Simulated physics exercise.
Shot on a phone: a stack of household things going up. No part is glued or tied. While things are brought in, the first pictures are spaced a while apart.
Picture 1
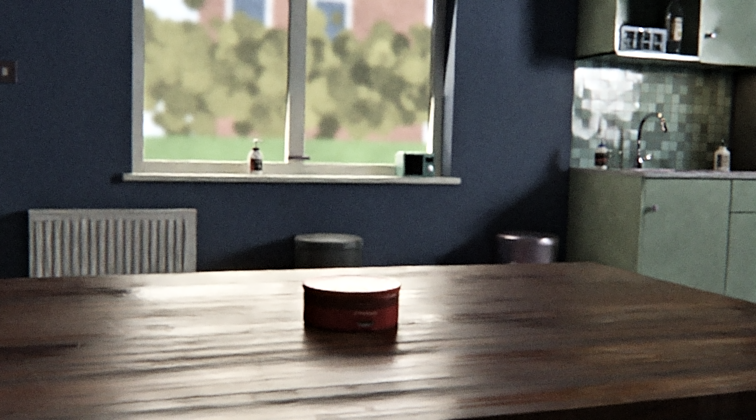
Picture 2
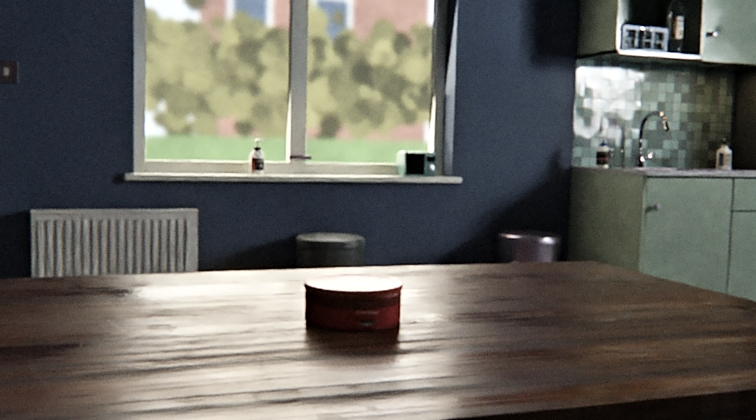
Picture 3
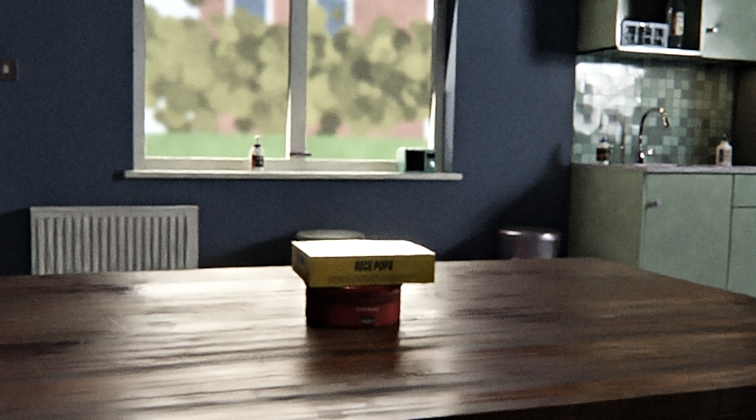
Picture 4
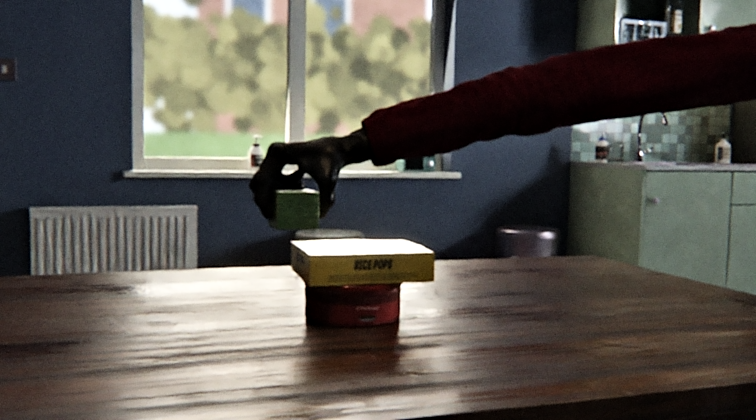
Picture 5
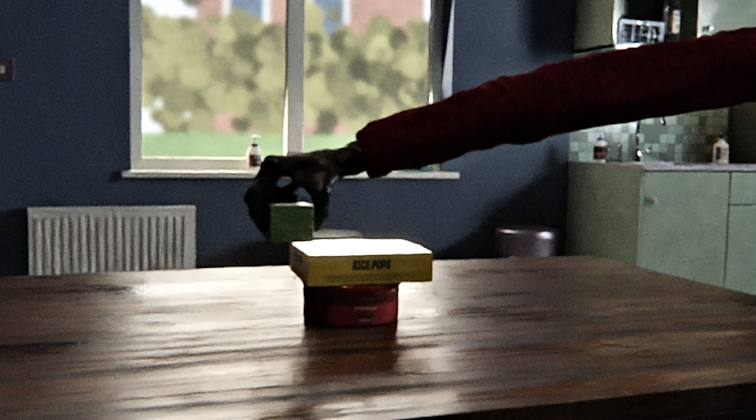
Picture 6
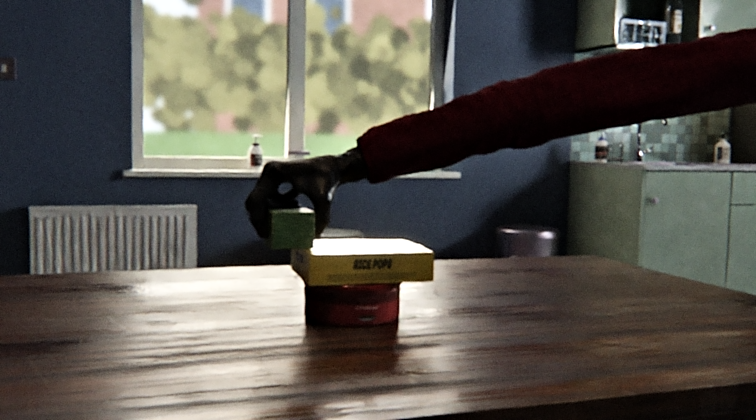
A dark hand in a red sleeve reaches in from the right, holding a small green block over a stack on a dark wooden table, seen from just above table height in a blue-walled kitchen. A round red tin sits alone at first, then a flat yellow packet lies across it, before a bright window. The hand lowers the block slightly to the packet's left end, the camera nearly still.
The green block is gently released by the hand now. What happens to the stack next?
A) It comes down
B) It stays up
It comes down (A).
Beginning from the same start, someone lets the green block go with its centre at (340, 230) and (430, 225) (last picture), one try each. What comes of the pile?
First case - pile steady; second case - pile falls.
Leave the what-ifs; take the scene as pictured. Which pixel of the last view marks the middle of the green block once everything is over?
Near (266, 300).
Then, 0.36 s after the last picture, green block now fallen.
Then, 0.72 s after the last picture, nothing new.
At rest, fallen, green block; the other 2 in place. Seen from the same camera at the end, green block near (266, 300). The pile comes apart.
